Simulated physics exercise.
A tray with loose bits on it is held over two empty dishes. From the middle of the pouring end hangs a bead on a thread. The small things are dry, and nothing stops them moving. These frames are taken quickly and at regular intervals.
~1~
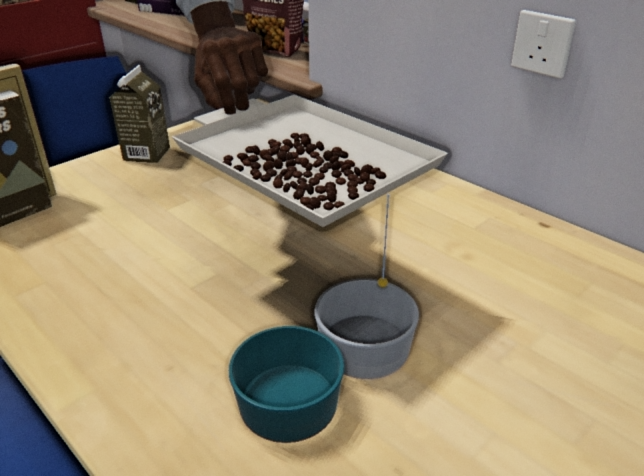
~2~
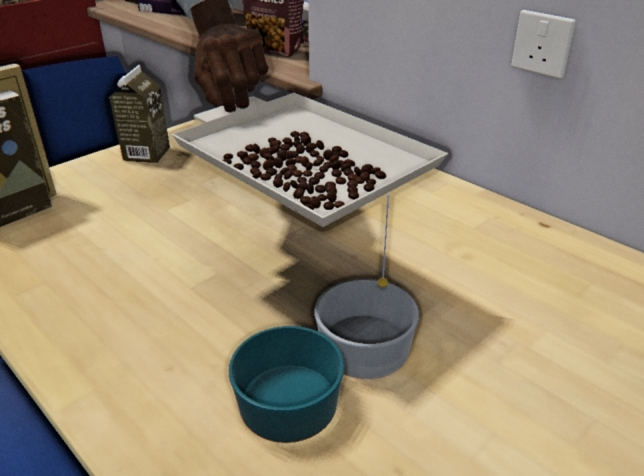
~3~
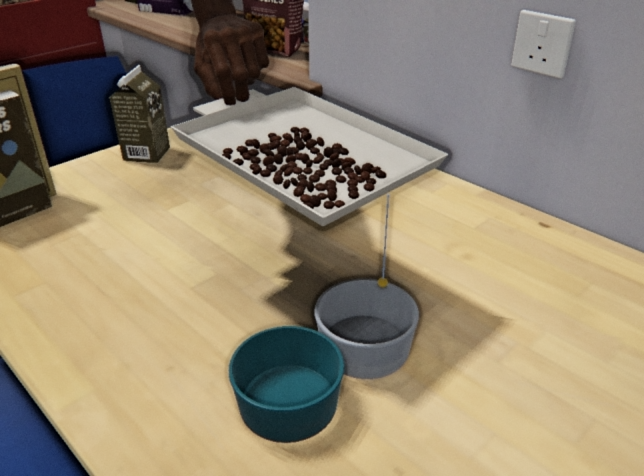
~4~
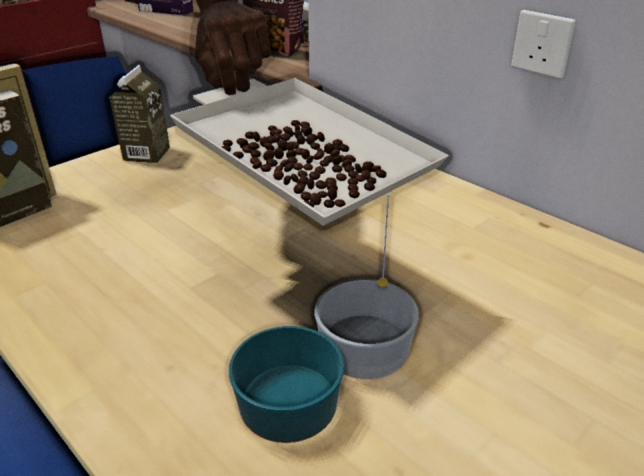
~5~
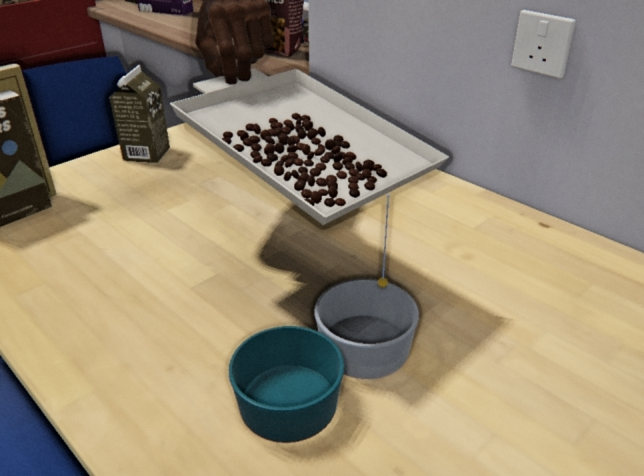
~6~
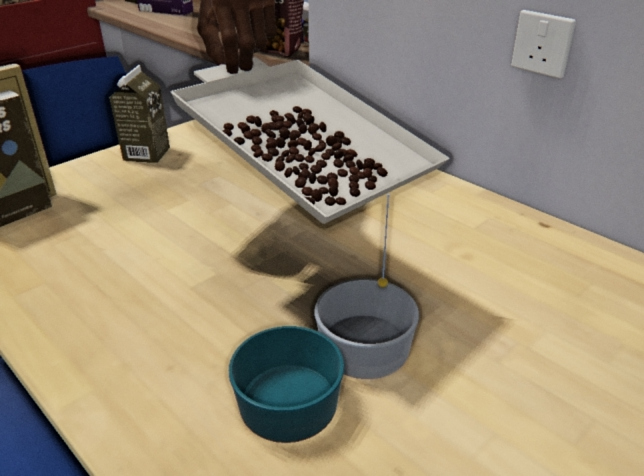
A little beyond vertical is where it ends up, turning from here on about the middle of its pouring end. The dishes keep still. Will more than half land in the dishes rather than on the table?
No.
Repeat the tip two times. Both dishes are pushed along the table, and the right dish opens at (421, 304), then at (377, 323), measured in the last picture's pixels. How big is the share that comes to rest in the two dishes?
Close to 80 in a hundred first, close to 40 in a hundred second.
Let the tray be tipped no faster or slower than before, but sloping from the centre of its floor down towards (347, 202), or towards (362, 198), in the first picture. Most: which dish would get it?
Going by the two slopes in order, it's the right-side one and then the right-side one.
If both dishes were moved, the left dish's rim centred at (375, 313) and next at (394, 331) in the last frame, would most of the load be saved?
For the two places in order: A majority share, a majority share.
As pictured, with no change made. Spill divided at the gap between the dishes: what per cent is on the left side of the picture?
Near 0 in a hundred.
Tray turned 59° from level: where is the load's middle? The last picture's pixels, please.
(385, 178).
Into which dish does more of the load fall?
Observation: The greater share ends in the dish at the right.
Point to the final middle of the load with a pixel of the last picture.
I'd say the middle ends up at about (419, 325).
Just after the last frame, tray tipped steeply; almost all on the tray; just a few in the right dish; just a few outside both; about a tenth in the air.
A moment on, tray tipped right over; just a few on the tray; roughly a quarter in the right dish; roughly half outside both; roughly a quarter in the air.
Further on, tray tipped past a quarter turn; roughly a third in the right dish; roughly two thirds outside both.
When it is over, tray tipped past a quarter turn; not one in the left dish; roughly a third in the right dish; roughly two thirds outside both.
